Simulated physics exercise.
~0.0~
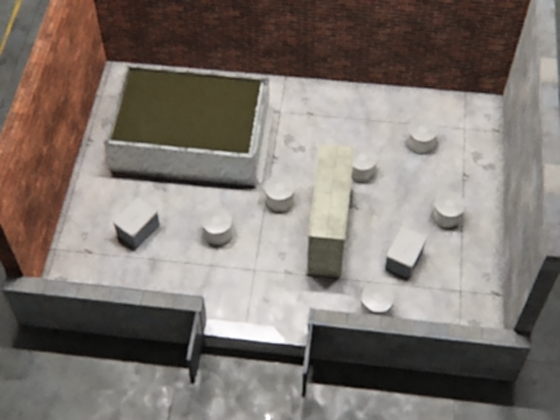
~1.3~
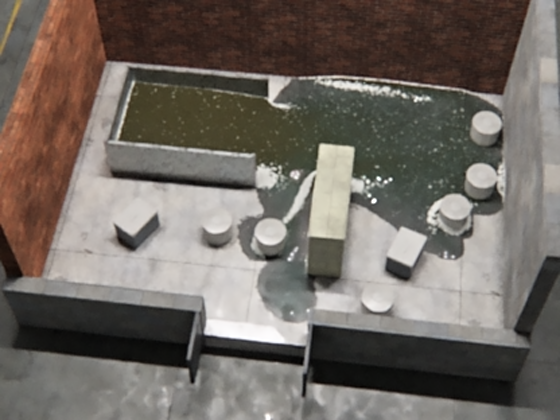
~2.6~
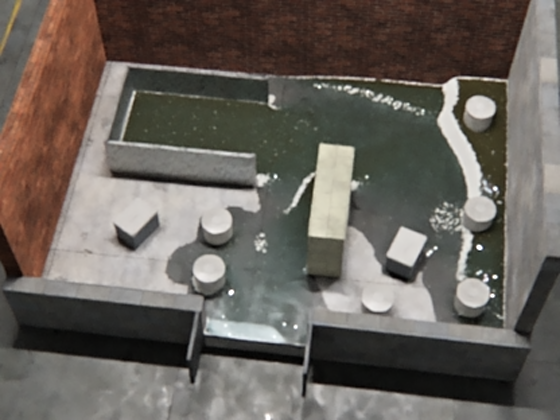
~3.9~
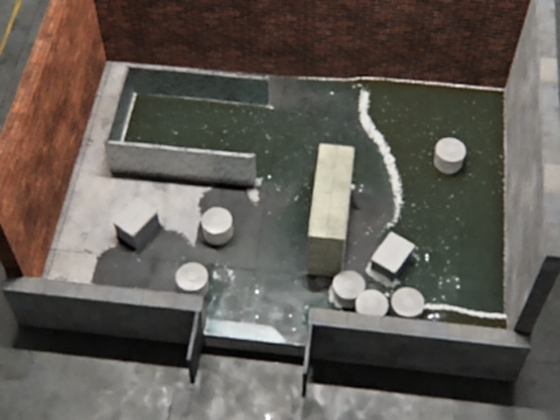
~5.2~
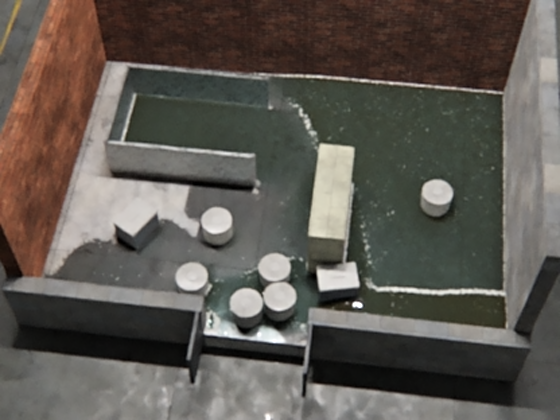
A walled tank spilling dark water across a pale hall floor, sweeping white drums and a block toward the near opening.
